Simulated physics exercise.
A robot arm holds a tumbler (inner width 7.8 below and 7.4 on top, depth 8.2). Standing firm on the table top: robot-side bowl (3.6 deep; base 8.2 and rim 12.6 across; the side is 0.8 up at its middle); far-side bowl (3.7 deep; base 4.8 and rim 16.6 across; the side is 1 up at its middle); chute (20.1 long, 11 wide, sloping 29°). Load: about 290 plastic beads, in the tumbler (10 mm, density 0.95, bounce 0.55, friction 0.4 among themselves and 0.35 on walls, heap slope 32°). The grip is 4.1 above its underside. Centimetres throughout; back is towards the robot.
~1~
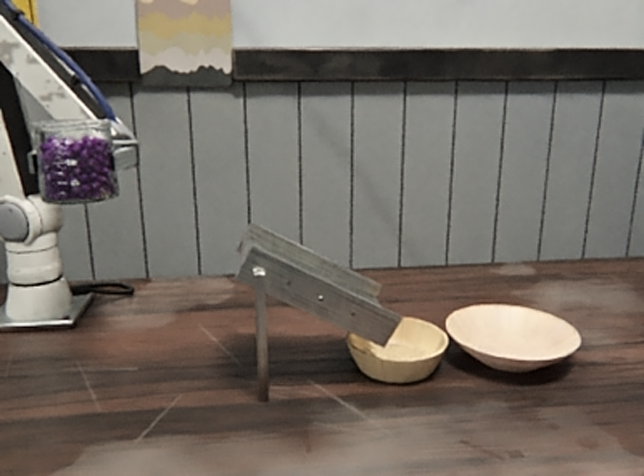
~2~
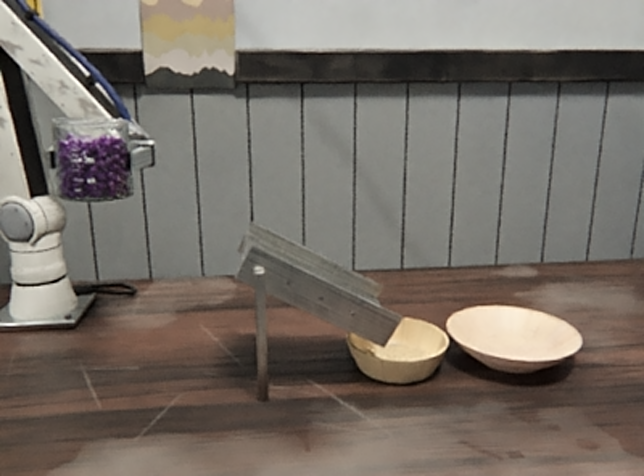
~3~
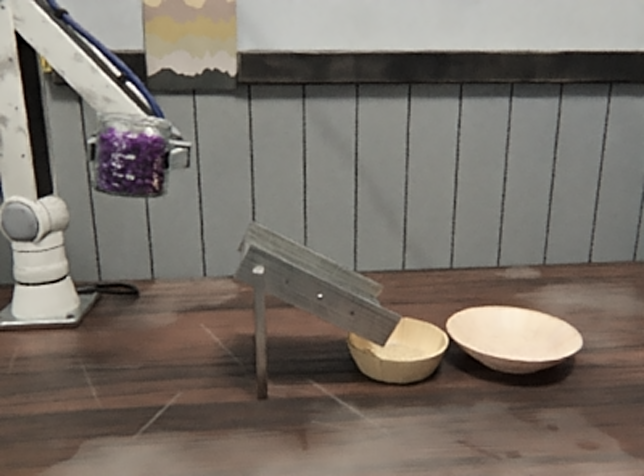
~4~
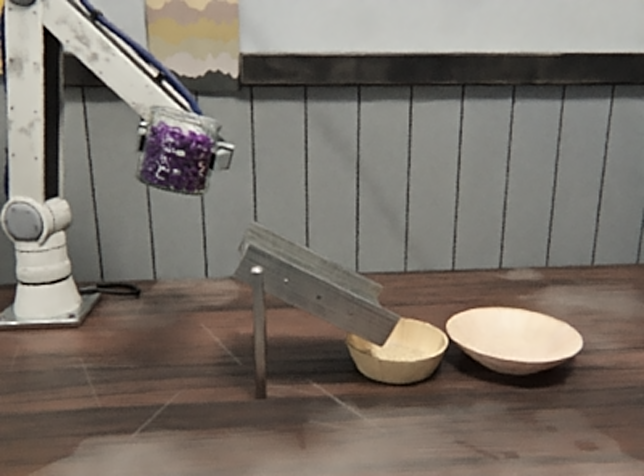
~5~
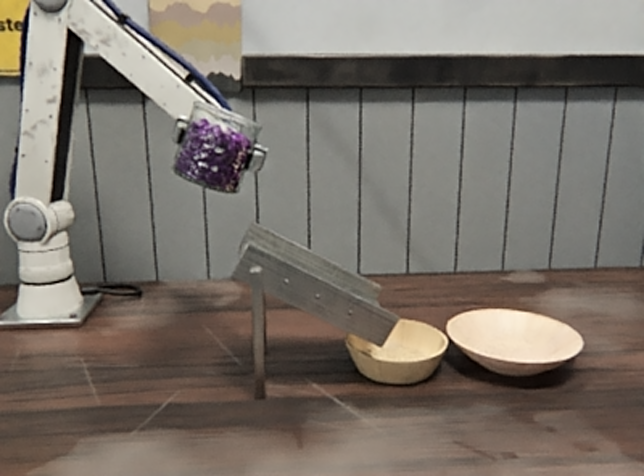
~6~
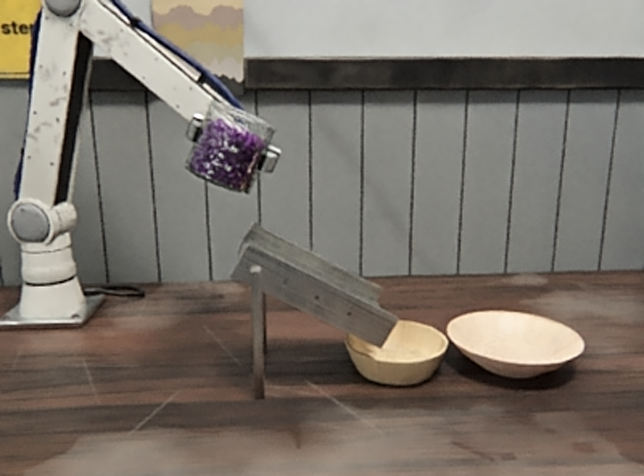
Above a dark wooden table, a robot arm moves a tumbler of purple beads right, tilting it.
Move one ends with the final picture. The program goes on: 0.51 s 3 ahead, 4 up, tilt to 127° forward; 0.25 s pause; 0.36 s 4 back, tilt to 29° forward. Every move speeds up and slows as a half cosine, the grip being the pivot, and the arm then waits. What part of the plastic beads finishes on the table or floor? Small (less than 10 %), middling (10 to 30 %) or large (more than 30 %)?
On the table or floor the share is middling, 10 to 30 %.
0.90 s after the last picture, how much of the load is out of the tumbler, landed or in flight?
Some 100 per cent.
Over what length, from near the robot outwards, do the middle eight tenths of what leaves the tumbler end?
About 24 cm.
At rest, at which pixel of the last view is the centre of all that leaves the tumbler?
Around (416, 359).
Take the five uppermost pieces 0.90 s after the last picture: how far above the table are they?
Roughly 12 cm.
Then, 0.45 s after the last picture, tilted 123° forward, highest piece 36 above the table; 247 in the tumbler, 40 on the chute or in flight.
Then, 0.90 s after the last picture, tilted 96° forward, highest piece 14 above the table; 185 in the robot-side bowl, 45 on the table or floor, 19 in the far-side bowl, 38 on the chute or in flight.
Then, 1.32 s after the last picture, tilted 29° forward, highest piece 4 above the table; 202 in the robot-side bowl, 63 on the table or floor, 21 in the far-side bowl, 1 on the chute or in flight.
Then, 2.37 s after the last picture, tilted 29° forward, highest piece 4 above the table; 202 in the robot-side bowl, 63 on the table or floor, 21 in the far-side bowl, 1 on the chute or in flight.
Final count, 202 in the robot-side bowl, 63 on the table or floor, 21 in the far-side bowl, 1 on the chute or in flight. That is 22 % on the table or floor.
